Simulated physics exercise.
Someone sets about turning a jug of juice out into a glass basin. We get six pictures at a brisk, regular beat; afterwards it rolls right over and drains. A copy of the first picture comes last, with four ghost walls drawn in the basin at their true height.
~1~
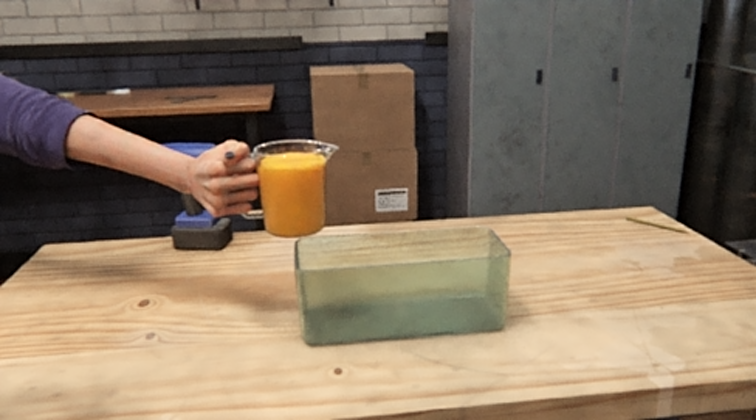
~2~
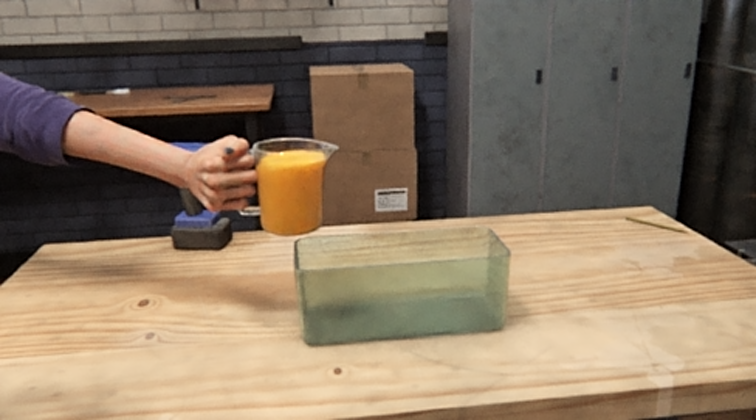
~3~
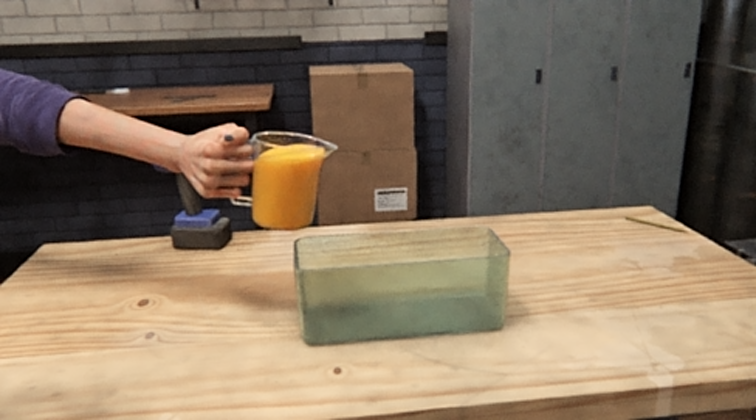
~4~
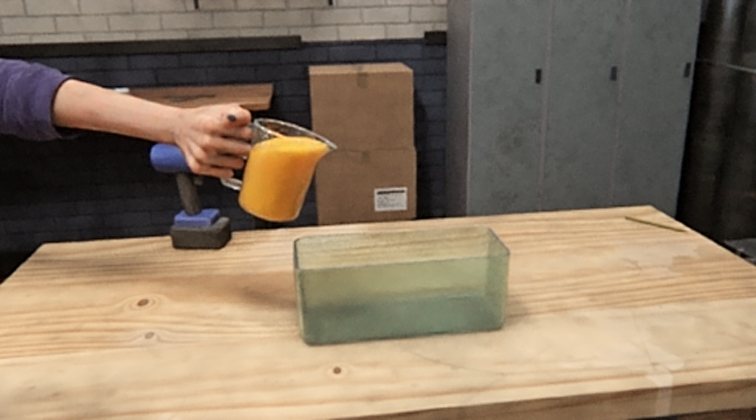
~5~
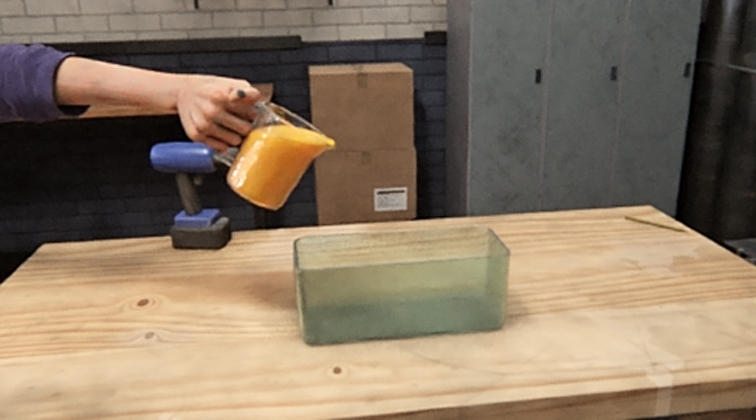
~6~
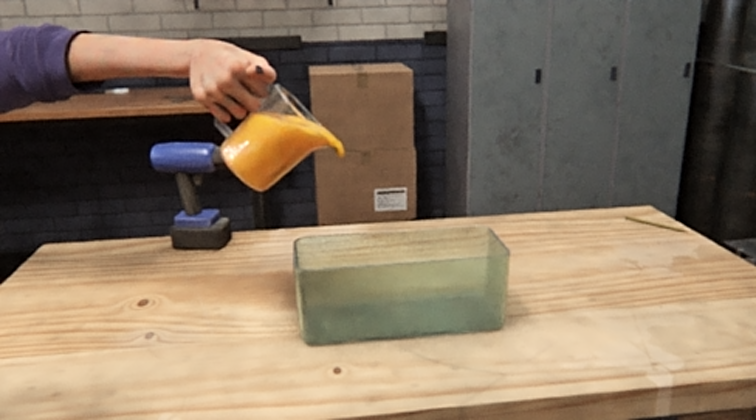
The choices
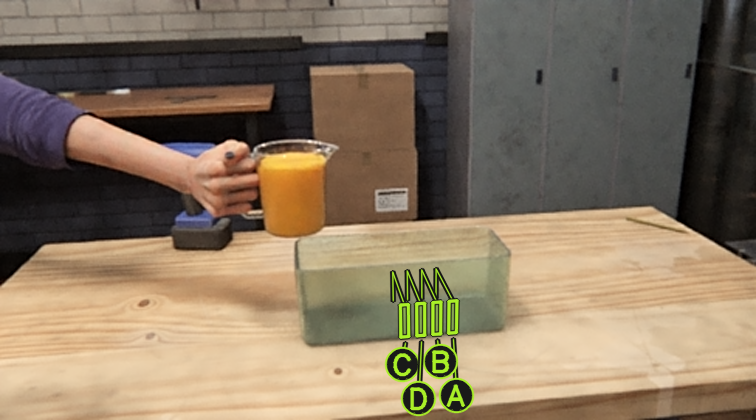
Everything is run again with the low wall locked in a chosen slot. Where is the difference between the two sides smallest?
It is B.
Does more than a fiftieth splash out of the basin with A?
Yes.
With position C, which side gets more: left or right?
The right side.
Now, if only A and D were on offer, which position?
Position D.
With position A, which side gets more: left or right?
More ends on the left.
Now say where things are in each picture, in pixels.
Upright, lip at (337, 148); basin from (302, 343) to (505, 327); nothing has left yet, in the first picture.
Tipped about 2°, lip at (337, 148); nothing has left yet, in the second picture.
Tipped about 9°, lip at (336, 147); nothing has left yet, in the third picture.
Tipped about 20°, lip at (335, 147); nothing has left yet, in the fourth picture.
Tipped about 33°, lip at (335, 147); nothing has left yet, in the fifth picture.
Tipped about 49°, lip at (334, 146); juice is over the lip, down to (341, 155), in the sixth picture.
On the marked copy, A at (453, 338); B at (437, 340); C at (405, 342); D at (421, 341).
With A, about 79 % ends left of the wall and 12 % right of it; 8 % is lost outside.
With B, about 53 % ends left of the wall and 40 % right of it; 7 % is lost outside.
With C, about 15 % ends left of the wall and 76 % right of it; 9 % is lost outside.
With D, about 21 % ends left of the wall and 70 % right of it; 8 % is lost outside.
